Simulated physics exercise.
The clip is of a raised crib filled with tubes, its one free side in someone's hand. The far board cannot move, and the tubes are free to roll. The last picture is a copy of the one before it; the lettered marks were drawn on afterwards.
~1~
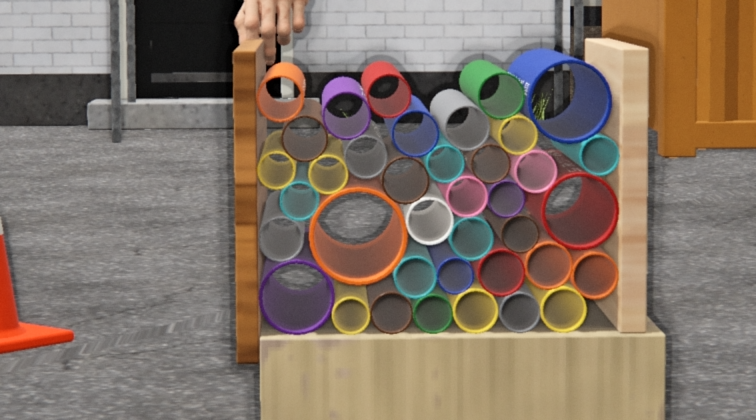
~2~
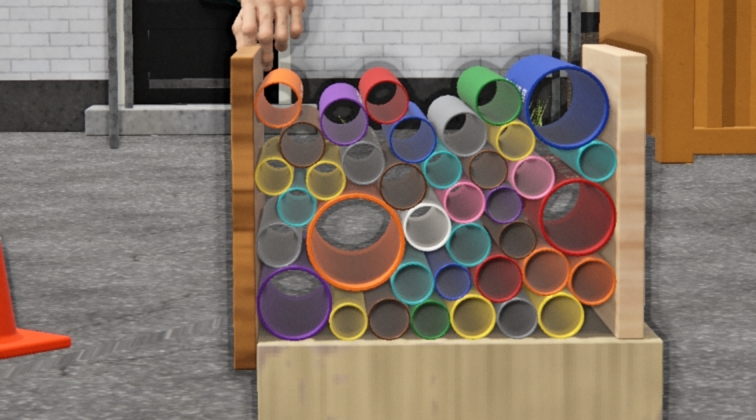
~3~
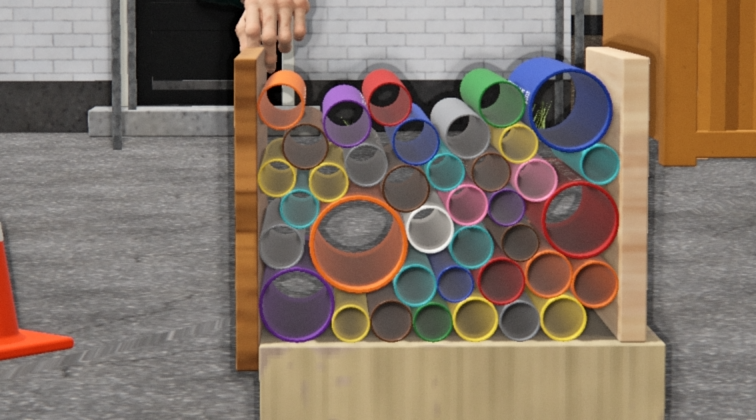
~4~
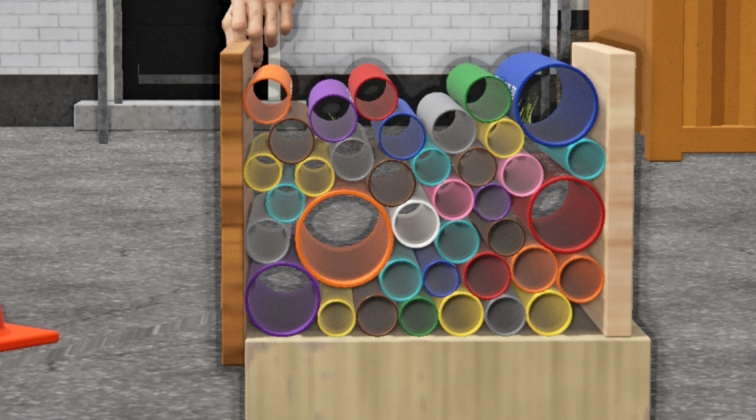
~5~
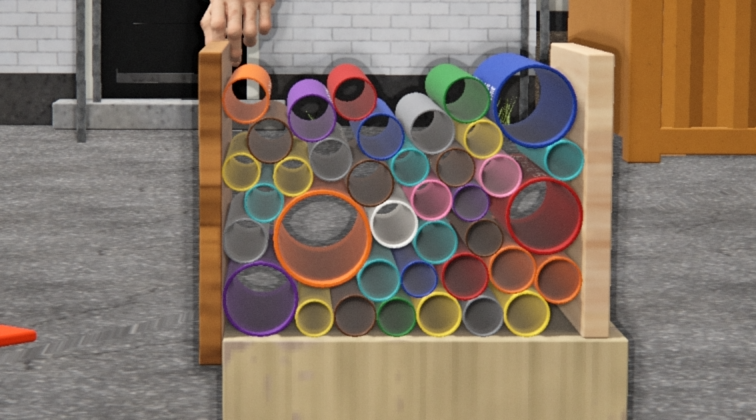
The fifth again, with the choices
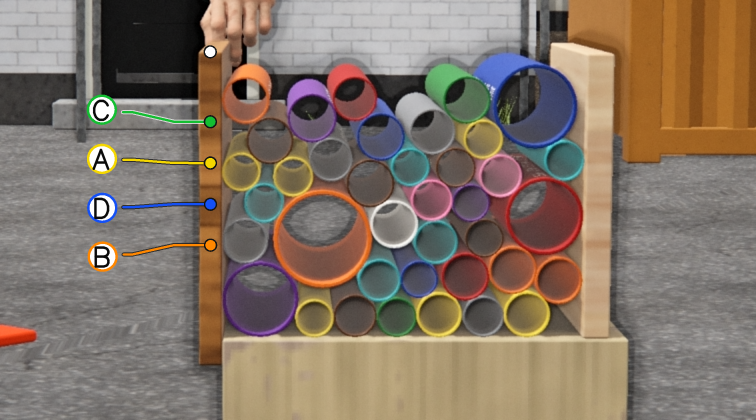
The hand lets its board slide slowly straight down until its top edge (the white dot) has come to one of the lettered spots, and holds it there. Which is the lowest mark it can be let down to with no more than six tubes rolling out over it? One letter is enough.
B is the limit.
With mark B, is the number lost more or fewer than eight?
Fewer than eight.
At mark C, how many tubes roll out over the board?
With C, none.
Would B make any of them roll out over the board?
Yes.
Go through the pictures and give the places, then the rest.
An orange tube (358, 236); a grey tube (281, 239); a turquoise tube (299, 201), in the first frame.
A turquoise tube (297, 207); a turquoise tube (443, 170), in the second frame.
A brown tube (306, 147); a green tube (502, 104), in the third frame.
Side board (239, 190); a purple tube (283, 300), in the fourth frame.
A grey tube (483, 316); an orange tube (323, 238); a grey tube (246, 241), in the fifth frame.
On the marked copy, A at (210, 163); B at (211, 245); C at (210, 122); D at (211, 204); the white dot at (210, 52).
Following B. Soon after the start, top of the board (223, 137).
Later, top of the board (223, 232).
In the end, top of the board (223, 244), four out over the board.
As for the rest, A one out over the board; C none out over the board; D three out over the board.
